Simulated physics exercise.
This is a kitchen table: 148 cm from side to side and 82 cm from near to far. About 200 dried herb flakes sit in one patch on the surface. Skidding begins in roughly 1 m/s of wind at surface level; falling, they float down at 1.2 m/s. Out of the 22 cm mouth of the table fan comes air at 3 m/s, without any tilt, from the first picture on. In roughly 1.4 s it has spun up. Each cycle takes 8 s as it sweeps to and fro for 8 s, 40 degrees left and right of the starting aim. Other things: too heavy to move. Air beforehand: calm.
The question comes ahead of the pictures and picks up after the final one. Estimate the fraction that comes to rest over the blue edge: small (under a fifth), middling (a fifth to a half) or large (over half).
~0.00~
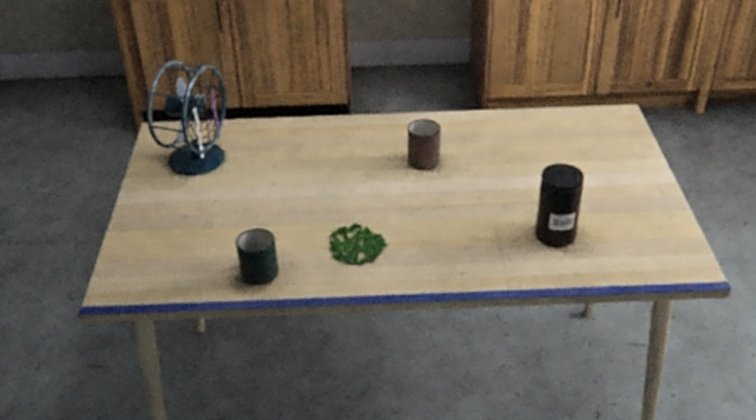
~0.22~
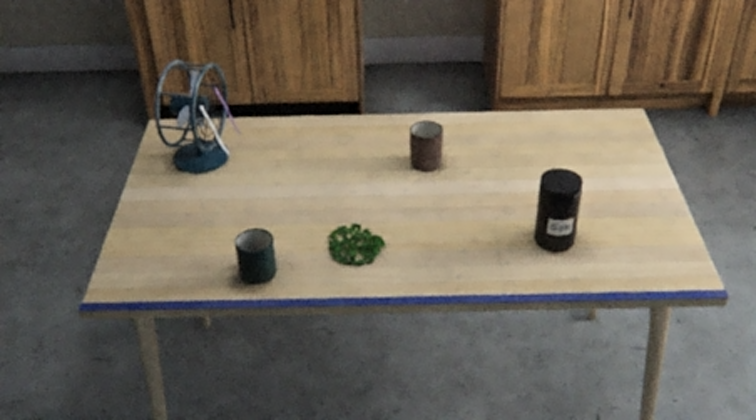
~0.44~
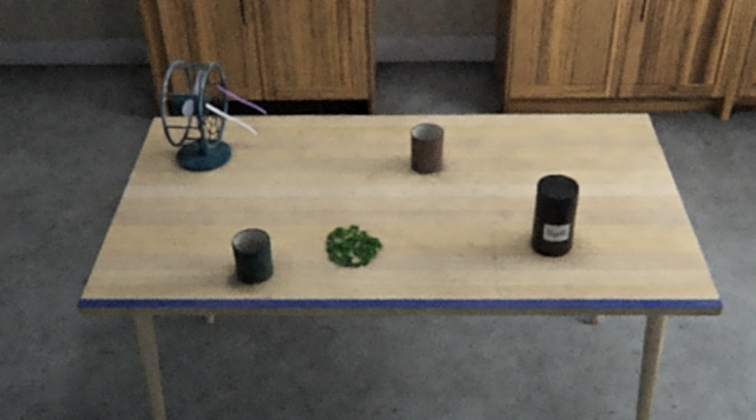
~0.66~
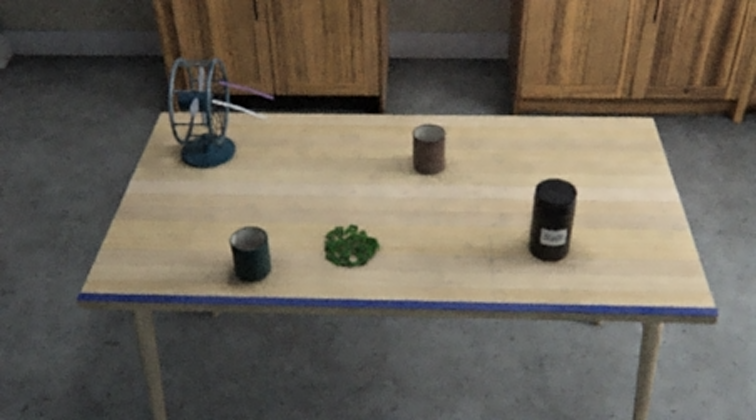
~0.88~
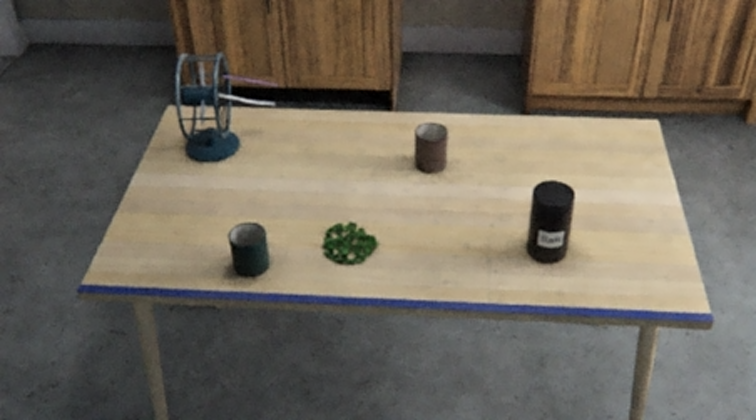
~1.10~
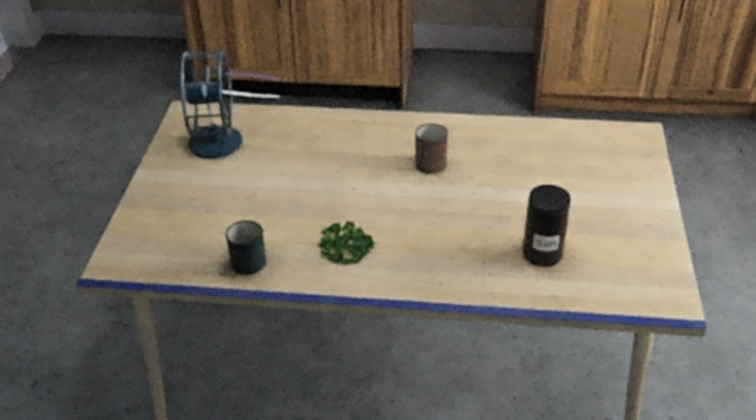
The fraction over the blue edge is large, over half.
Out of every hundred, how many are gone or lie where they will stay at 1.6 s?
0 %.
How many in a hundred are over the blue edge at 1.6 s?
Roughly 0 per cent.
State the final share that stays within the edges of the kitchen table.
Roughly 1 %.
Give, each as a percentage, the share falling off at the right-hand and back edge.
Roughly 0 per cent at the right-hand edge and 0 per cent at the back edge.
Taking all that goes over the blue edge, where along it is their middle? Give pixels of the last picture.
At roughly pixel (471, 313).
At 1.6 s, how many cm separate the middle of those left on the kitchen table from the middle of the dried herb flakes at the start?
I'd say close to 0 cm.
After 1.6 s the count stands so, 0 % are over the blue edge; the middle of those left on the top is near (346, 243).
After 2.6 s the count stands so, 0 % are over the blue edge; the middle of those left on the top is near (346, 243).
After 4.4 s the count stands so, 0 % are over the blue edge; the middle of those left on the top is near (346, 243).
After 8.0 s, at the end, 99 % are over the blue edge.
